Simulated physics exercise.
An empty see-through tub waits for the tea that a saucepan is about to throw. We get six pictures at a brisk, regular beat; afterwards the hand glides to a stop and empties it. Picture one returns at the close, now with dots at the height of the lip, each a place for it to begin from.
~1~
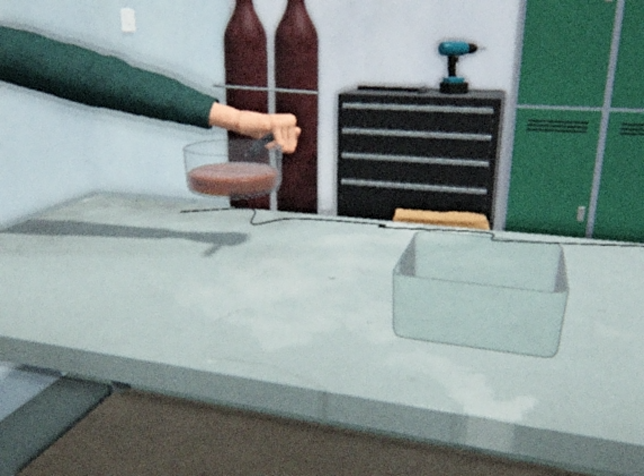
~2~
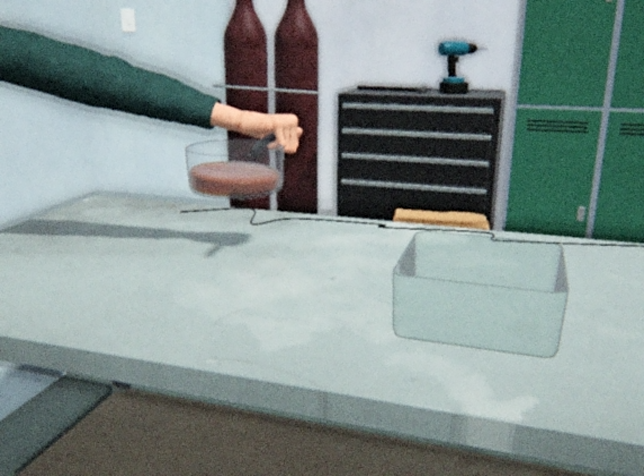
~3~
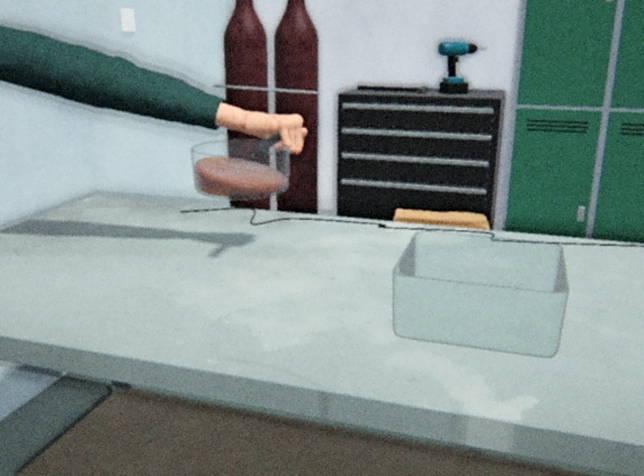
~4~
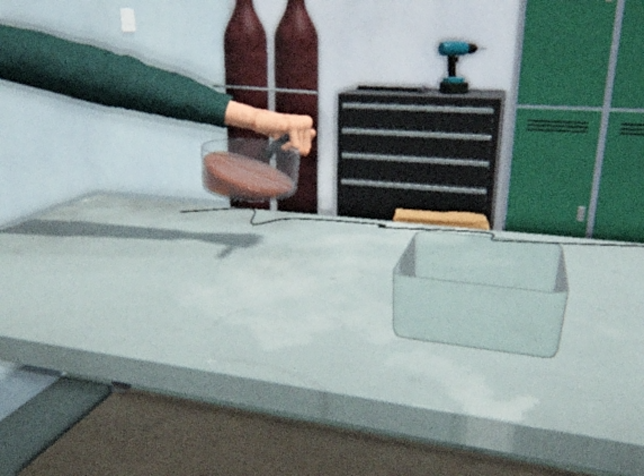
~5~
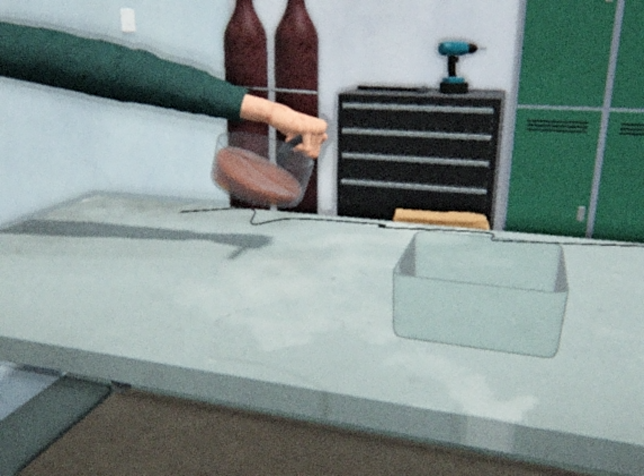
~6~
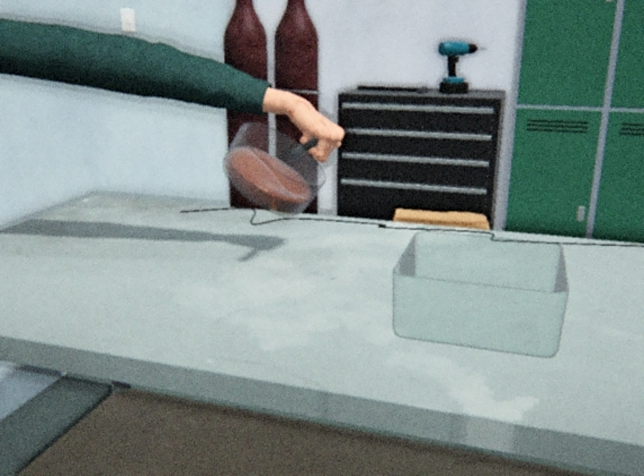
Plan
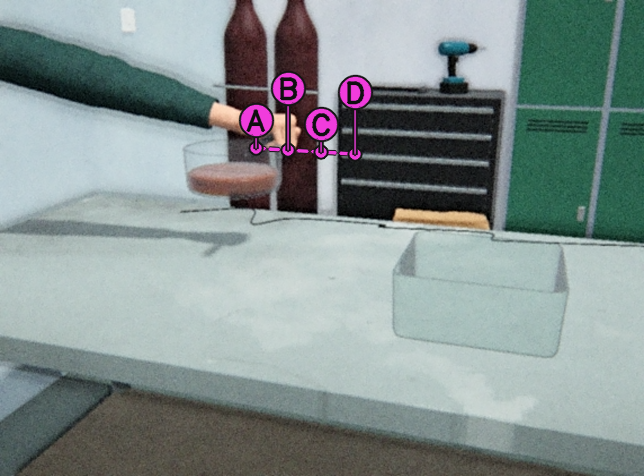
A hand in a dark green sleeve held a clear pan of reddish-brown tea above a pale table, then moved it slightly right and tilted it toward an empty see-through tub.
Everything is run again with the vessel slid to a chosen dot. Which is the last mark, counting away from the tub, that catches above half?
Use place C.
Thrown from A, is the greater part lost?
Yes.
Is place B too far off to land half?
Yes.
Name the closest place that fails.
The answer is B.
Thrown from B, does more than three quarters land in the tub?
No, it does not.
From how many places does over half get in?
Two of the four.
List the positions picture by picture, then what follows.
In the first picture, upright, lip at (276, 149); tub from (393, 334) to (558, 357); nothing has left yet.
In the second picture, upright, lip at (279, 149); nothing has left yet.
In the third picture, upright, lip at (285, 149); nothing has left yet.
In the fourth picture, tipped about 4°, lip at (295, 154); nothing has left yet.
In the fifth picture, tipped about 17°, lip at (310, 165); nothing has left yet.
In the sixth picture, tipped about 35°, lip at (322, 183); nothing has left yet.
On the marked copy, A at (256, 148); B at (288, 150); C at (321, 152); D at (355, 154).
Choosing A, about 0 % lands in the tub, 97 % falls short and 3 % goes beside or beyond.
Choosing B, about 22 % lands in the tub, 73 % falls short and 5 % goes beside or beyond.
Choosing C, about 69 % lands in the tub, 18 % falls short and 13 % goes beside or beyond.
Choosing D, about 83 % lands in the tub, 5 % falls short and 12 % goes beside or beyond.
